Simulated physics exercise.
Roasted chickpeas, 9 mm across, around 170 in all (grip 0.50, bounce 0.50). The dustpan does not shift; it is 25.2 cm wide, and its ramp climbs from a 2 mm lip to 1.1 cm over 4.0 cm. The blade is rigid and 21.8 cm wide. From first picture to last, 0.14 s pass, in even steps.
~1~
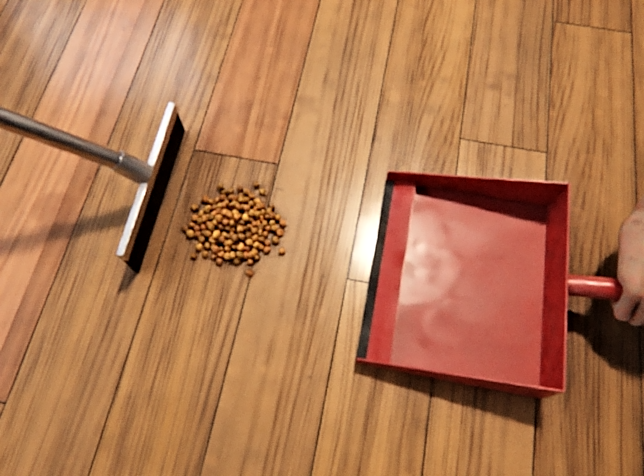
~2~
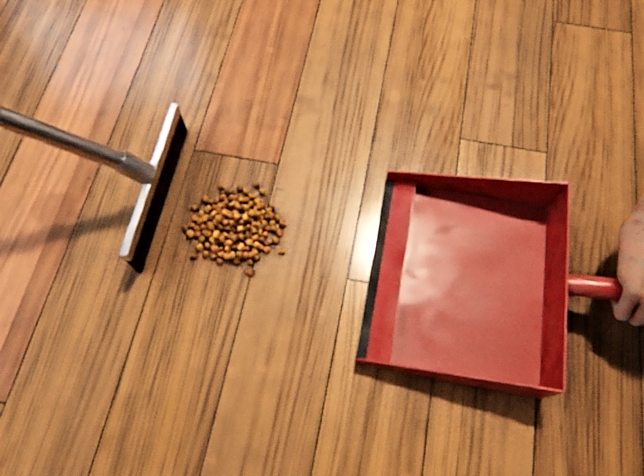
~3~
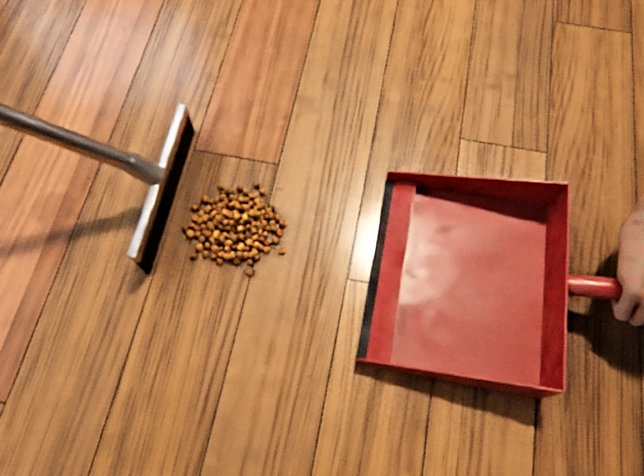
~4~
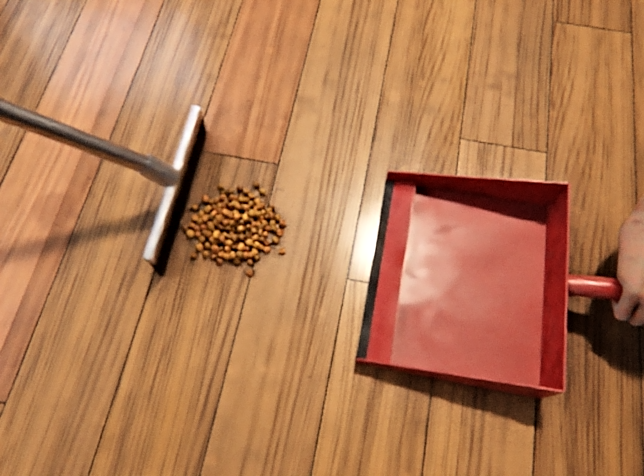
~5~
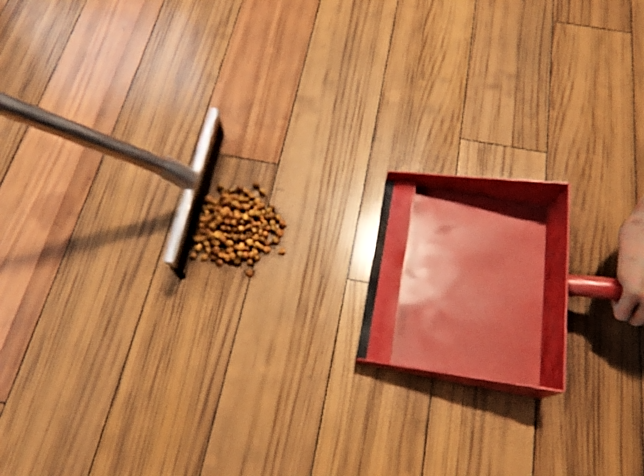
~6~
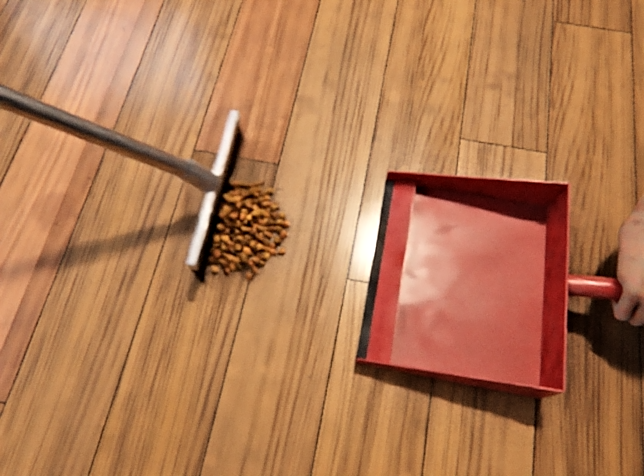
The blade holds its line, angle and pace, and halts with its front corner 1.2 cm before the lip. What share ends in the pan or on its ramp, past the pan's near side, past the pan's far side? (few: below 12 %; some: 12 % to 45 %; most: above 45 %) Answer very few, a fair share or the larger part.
Pan: The larger part, near side: Very few, far side: Very few.
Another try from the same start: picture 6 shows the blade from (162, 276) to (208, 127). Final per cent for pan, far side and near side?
Pan 65, far 5, near 0.
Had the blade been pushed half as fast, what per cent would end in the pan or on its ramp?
Then about 60 per cent.
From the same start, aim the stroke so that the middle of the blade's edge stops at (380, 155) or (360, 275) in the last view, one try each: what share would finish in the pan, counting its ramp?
About 35 and 65 per cent.
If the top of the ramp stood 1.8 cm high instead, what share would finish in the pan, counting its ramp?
Then about 55 per cent.
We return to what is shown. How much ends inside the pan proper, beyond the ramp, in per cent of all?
About 40 per cent.
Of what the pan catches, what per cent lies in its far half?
Roughly 70 per cent.
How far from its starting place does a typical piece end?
About 24 cm.
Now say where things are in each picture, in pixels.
The first picture shows blade from (124, 256) to (173, 110), moved 0.0 cm, 0 of the pieces shifted so far; middle of the pieces at (238, 226); pan at (473, 283).
The second picture shows blade from (127, 256) to (176, 111), moved 0.4 cm, 0 of the pieces shifted so far; middle of the pieces at (238, 226).
The third picture shows blade from (136, 257) to (184, 112), moved 1.5 cm, 0 of the pieces shifted so far; middle of the pieces at (238, 226).
The fourth picture shows blade from (151, 259) to (198, 113), moved 3.3 cm, 0 of the pieces shifted so far; middle of the pieces at (238, 226).
The fifth picture shows blade from (171, 262) to (216, 116), moved 5.8 cm, 39 of the pieces shifted so far; middle of the pieces at (239, 225).
The sixth picture shows blade from (193, 265) to (236, 118), moved 8.5 cm, 164 of the pieces shifted so far; middle of the pieces at (244, 223); pan at (473, 283).
Then, 0.11 s after the last picture, middle of the blade 10 cm from the lip; 0 % over the lip, far side 0 %, near side 0 %.
Then, 0.19 s after the last picture, middle of the blade 3 cm from the lip; 15 % over the lip, far side 5 %, near side 0 %.
Then, 0.40 s after the last picture, middle of the blade 1 cm from the lip; 70 % over the lip, far side 5 %, near side 0 %.
In the end, pan 65 %, near side 0 %, far side 5 %, in front of the lip or behind the blade 25 %.
